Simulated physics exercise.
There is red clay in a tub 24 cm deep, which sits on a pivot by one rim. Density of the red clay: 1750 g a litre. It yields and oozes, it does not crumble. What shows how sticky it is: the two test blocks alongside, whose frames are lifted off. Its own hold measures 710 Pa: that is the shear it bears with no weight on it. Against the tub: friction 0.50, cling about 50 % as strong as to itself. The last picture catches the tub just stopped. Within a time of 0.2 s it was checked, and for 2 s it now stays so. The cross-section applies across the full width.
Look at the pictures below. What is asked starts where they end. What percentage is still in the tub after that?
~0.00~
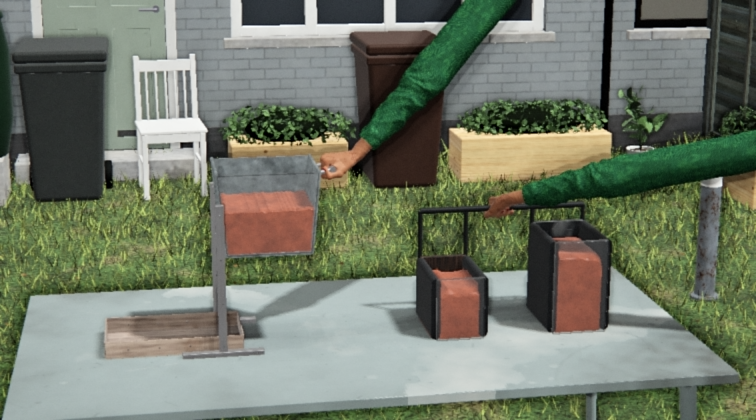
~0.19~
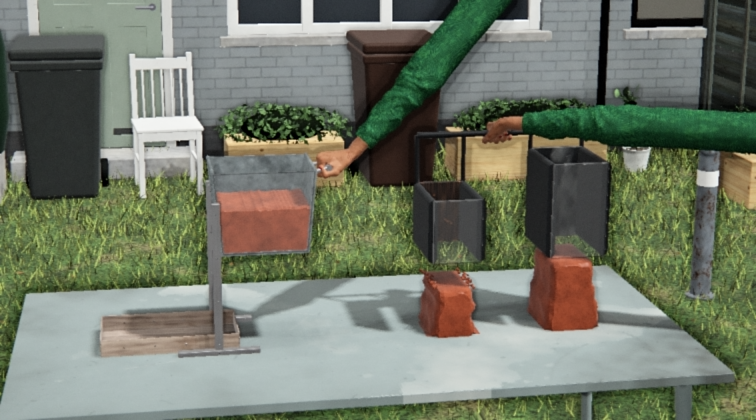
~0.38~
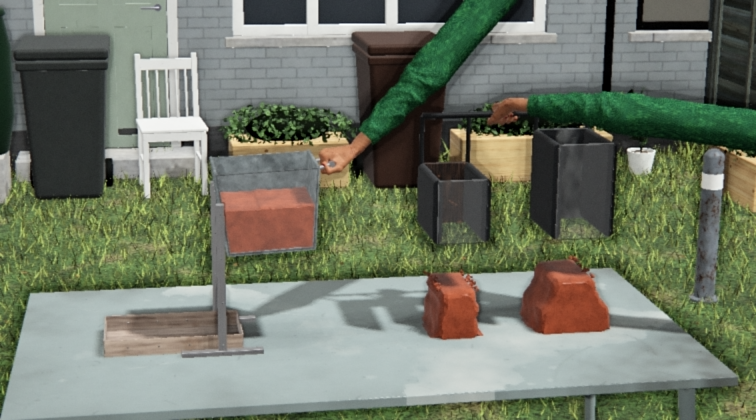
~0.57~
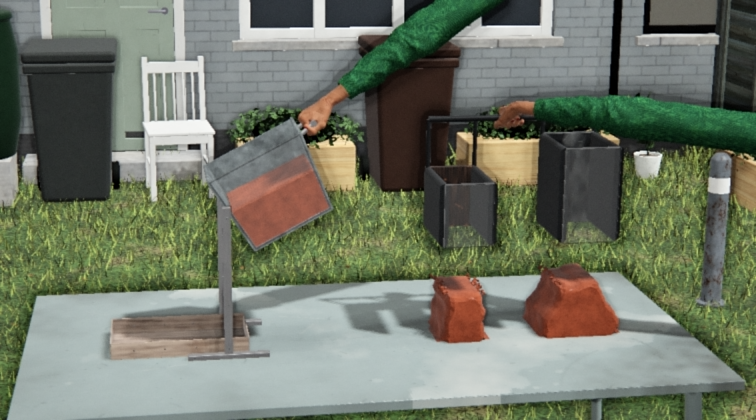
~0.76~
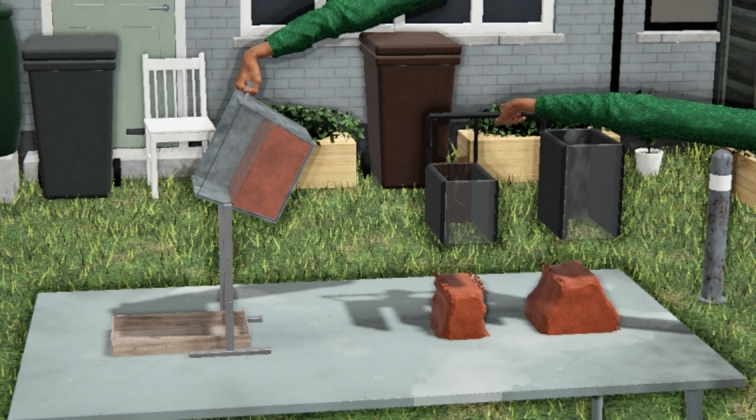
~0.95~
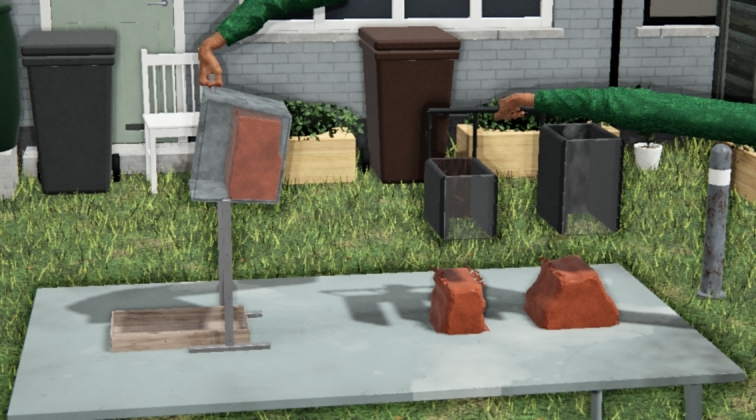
About 100 %.
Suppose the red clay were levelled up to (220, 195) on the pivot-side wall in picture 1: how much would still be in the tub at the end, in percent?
I'd put it close to 70 in a hundred.
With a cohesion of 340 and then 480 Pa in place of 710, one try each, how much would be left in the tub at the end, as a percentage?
Respectively 75 % and 75 %.
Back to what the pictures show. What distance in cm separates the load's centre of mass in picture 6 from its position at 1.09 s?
About 3 cm.
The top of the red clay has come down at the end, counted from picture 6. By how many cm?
8 cm or so.
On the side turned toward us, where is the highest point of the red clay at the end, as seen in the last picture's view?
Highest point: Approx. (241, 143).
After 1.09 s, the tub is at 81 degrees and holds 100 %.
After 1.26 s, the tub is at 81 degrees and holds 100 %.
After 1.43 s, the tub is at 81 degrees and holds 100 %.
After 1.60 s, the tub is at 81 degrees and holds 100 %.
After 2.95 s, the tub is at 81 degrees and holds 100 %.
